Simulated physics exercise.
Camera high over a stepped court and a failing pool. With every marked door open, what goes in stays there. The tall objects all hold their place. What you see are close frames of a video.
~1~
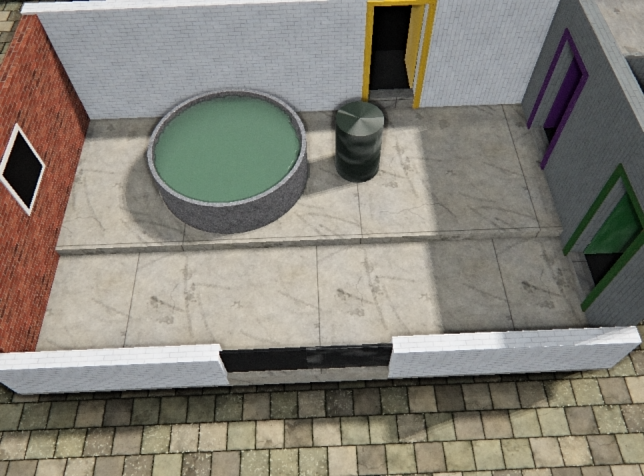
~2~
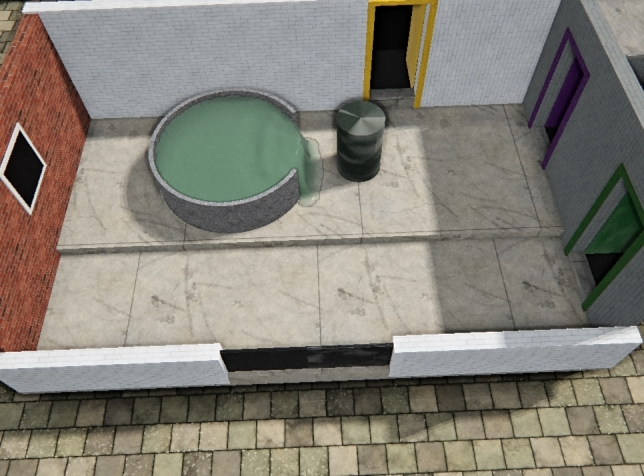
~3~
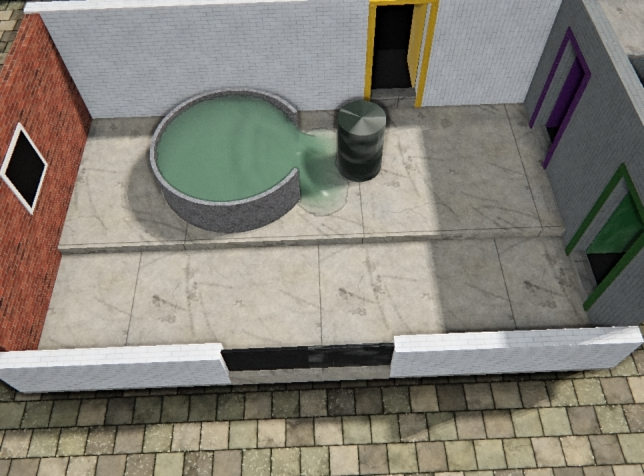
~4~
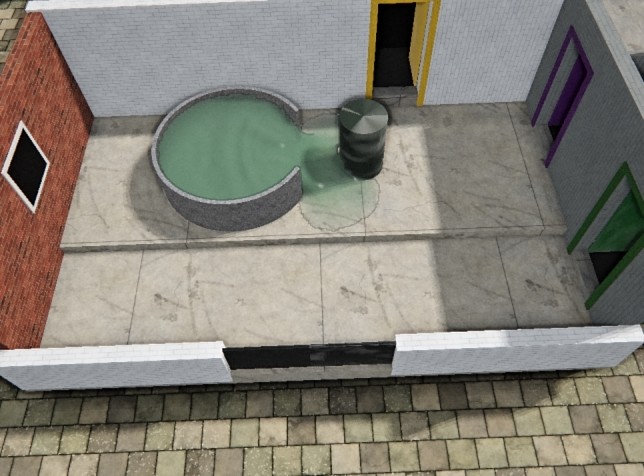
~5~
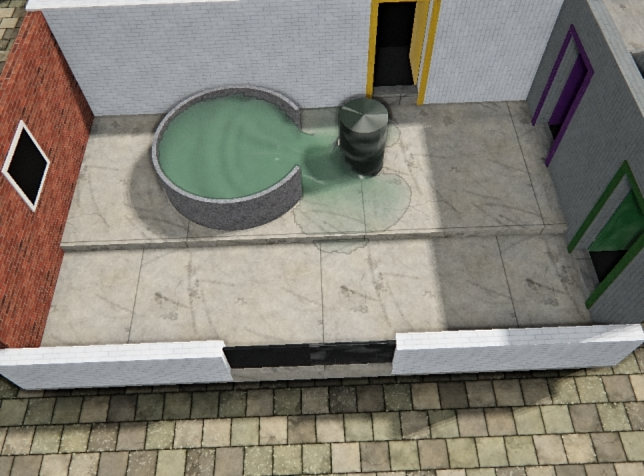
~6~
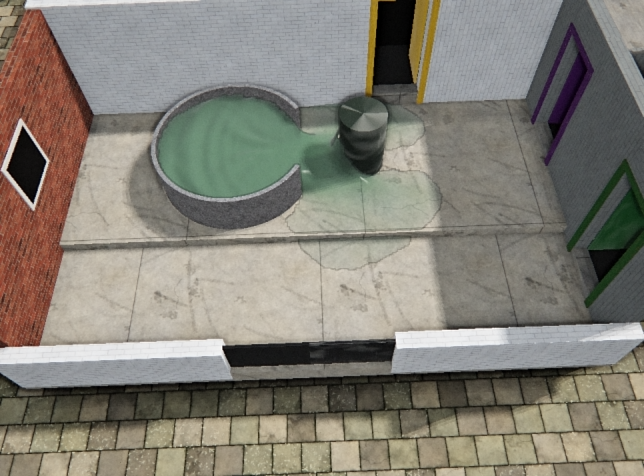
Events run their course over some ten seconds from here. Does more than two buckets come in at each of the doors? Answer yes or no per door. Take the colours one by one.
The yellow door no, the green door yes, the purple door yes.
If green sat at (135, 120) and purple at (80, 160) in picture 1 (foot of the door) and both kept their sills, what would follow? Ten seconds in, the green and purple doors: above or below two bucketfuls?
As it turns out, the green door keeps clear but the purple door keeps clear.
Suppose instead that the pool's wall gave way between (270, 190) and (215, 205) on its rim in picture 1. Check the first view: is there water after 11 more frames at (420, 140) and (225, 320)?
Respectively: Parched and drenched.
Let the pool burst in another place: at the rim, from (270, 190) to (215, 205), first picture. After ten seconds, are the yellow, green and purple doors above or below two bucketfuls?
At the doors, yellow never reaches it, green crosses the line and purple never reaches it.
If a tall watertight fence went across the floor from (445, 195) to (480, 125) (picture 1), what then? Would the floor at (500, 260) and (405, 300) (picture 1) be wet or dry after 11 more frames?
Result by location - first soaked, second soaked.
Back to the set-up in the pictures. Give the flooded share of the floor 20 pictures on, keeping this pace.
My estimate is near 60 per cent.
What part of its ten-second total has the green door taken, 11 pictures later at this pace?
My estimate is close to 0 per cent.
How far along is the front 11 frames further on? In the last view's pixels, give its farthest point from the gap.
Close to (598, 343), I think.
A moment on, water covers 30 % of the floor; the yellow door wet at the sill, nothing in, the green door not reached, the purple door not reached.
Next, water covers 55 % of the floor; the yellow door wet at the sill, nothing in, the green door under two buckets in, the purple door under two buckets in.
Then, water covers 60 % of the floor; the yellow door under two buckets in, the green door under two buckets in, the purple door far over two buckets in.
Later, water covers 75 % of the floor; the yellow door under two buckets in, the green door far over two buckets in, the purple door far over two buckets in.
In the end, water covers 90 % of the floor; the yellow door under two buckets in, the green door far over two buckets in, the purple door far over two buckets in.
